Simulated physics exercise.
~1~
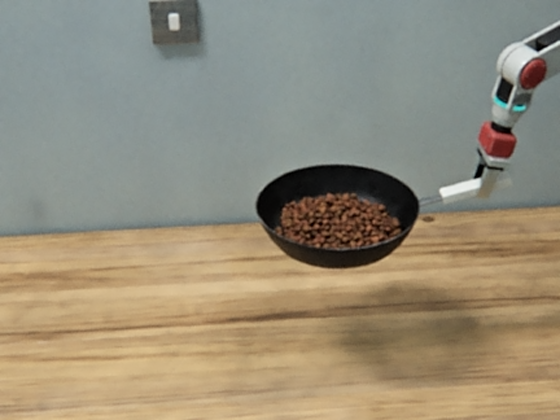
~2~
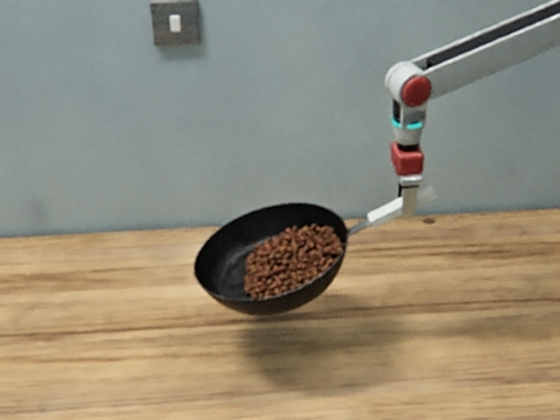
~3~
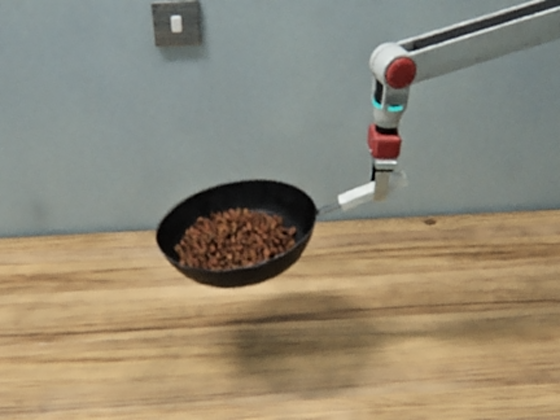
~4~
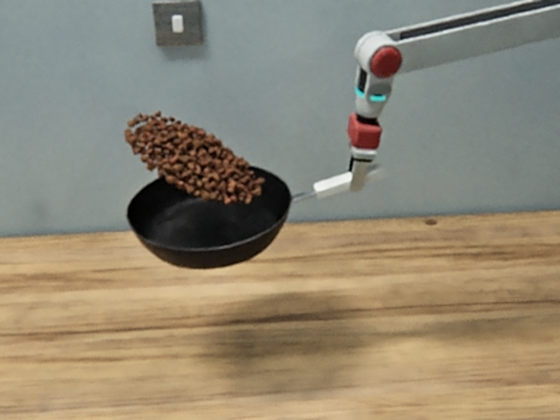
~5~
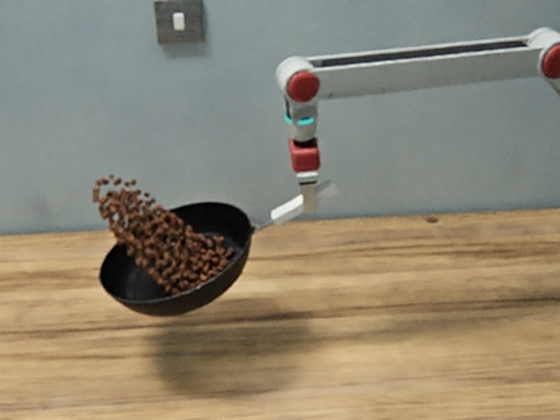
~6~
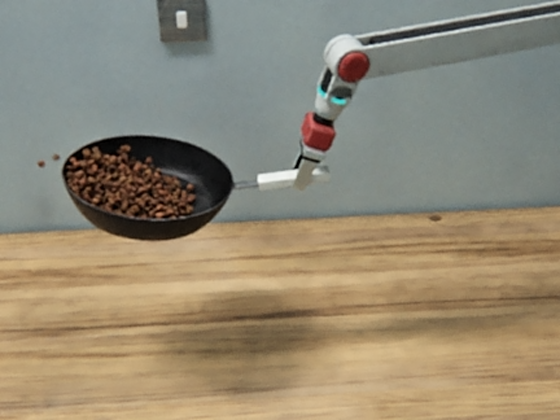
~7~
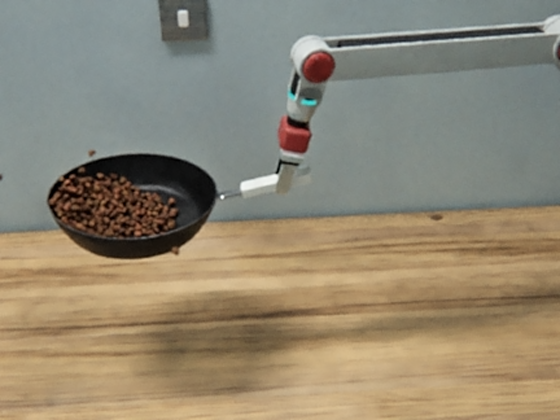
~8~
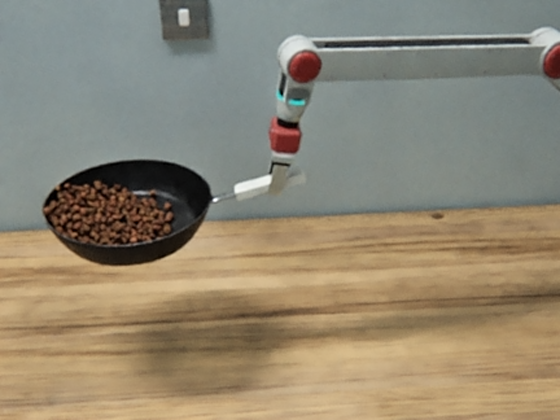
A robot arm swings a frying pan left, tossing brown pellets and catching nearly all.
